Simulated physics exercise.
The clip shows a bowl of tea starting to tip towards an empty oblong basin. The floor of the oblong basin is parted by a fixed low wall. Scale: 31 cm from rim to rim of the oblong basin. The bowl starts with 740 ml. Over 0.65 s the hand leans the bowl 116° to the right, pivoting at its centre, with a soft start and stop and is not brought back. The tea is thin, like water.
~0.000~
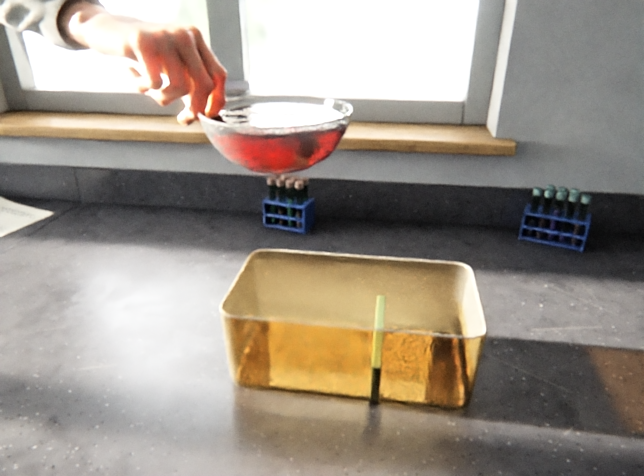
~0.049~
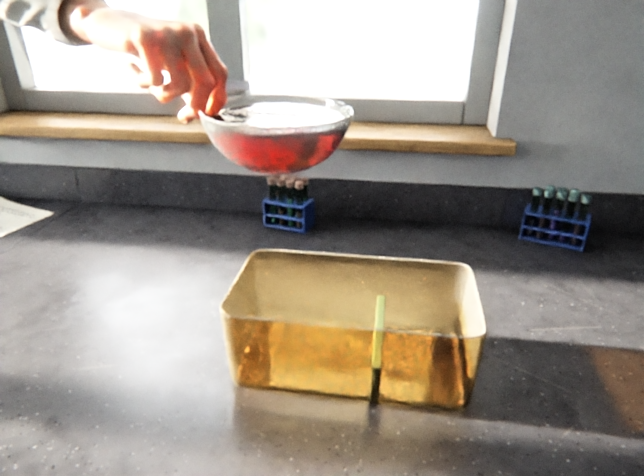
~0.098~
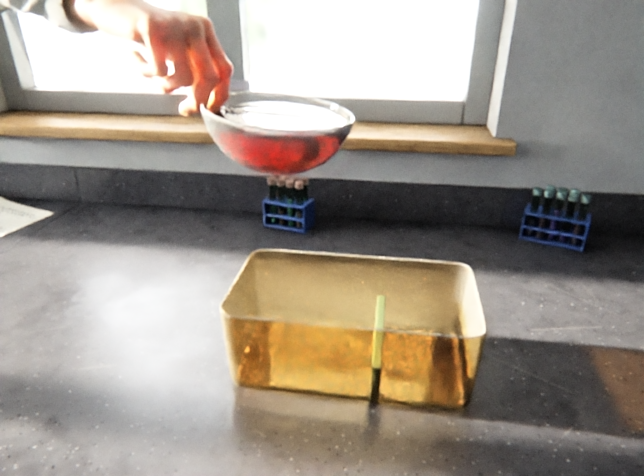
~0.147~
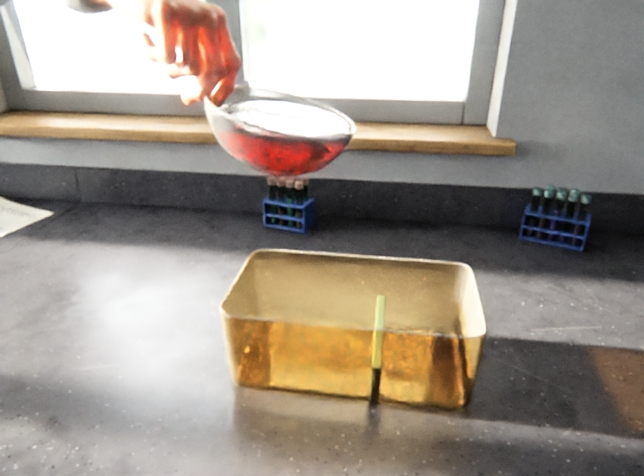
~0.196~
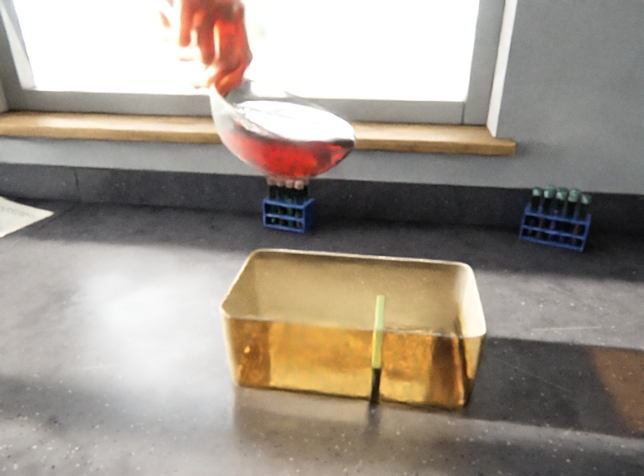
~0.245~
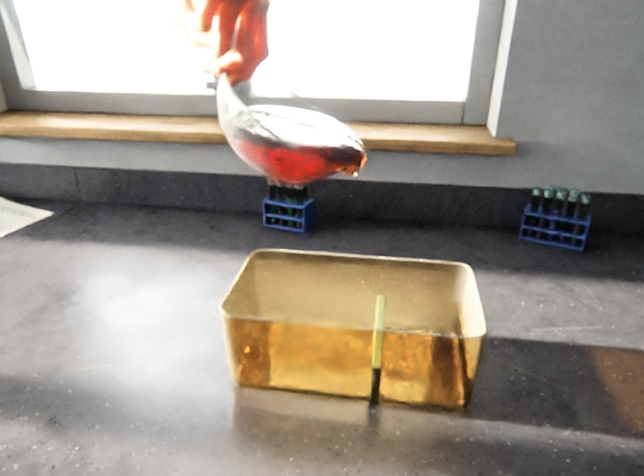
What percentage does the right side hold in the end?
The far part has some 50 per cent.
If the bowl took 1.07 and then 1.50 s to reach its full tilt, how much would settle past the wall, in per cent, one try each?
First 70, then 75 per cent.
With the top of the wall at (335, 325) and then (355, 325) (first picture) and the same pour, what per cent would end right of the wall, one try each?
In turn about 80 and 75 per cent.
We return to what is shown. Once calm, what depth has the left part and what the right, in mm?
Some 12 mm on the left and 22 mm on the right.
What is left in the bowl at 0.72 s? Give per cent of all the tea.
Some 0 per cent.
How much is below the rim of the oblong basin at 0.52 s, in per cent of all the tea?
Near 58 in a hundred.
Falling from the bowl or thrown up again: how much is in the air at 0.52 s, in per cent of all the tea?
Some 40 per cent.
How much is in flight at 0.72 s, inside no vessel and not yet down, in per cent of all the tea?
Near 22 in a hundred.
After 0.52 s the tilt is 104° and 1 per cent is still to pour, 6 is left of the wall and 53 right of it.
After 0.72 s the tilt is 116° and 0 per cent is still to pour, 33 is left of the wall and 44 right of it.
After 0.92 s the tilt is 116° and 0 per cent is still to pour, 44 is left of the wall and 51 right of it.
After 1.15 s the tilt is 116° and 0 per cent is still to pour, 45 is left of the wall and 51 right of it.
In the end 45 per cent lies left of the wall, 50 right of it and 5 outside.
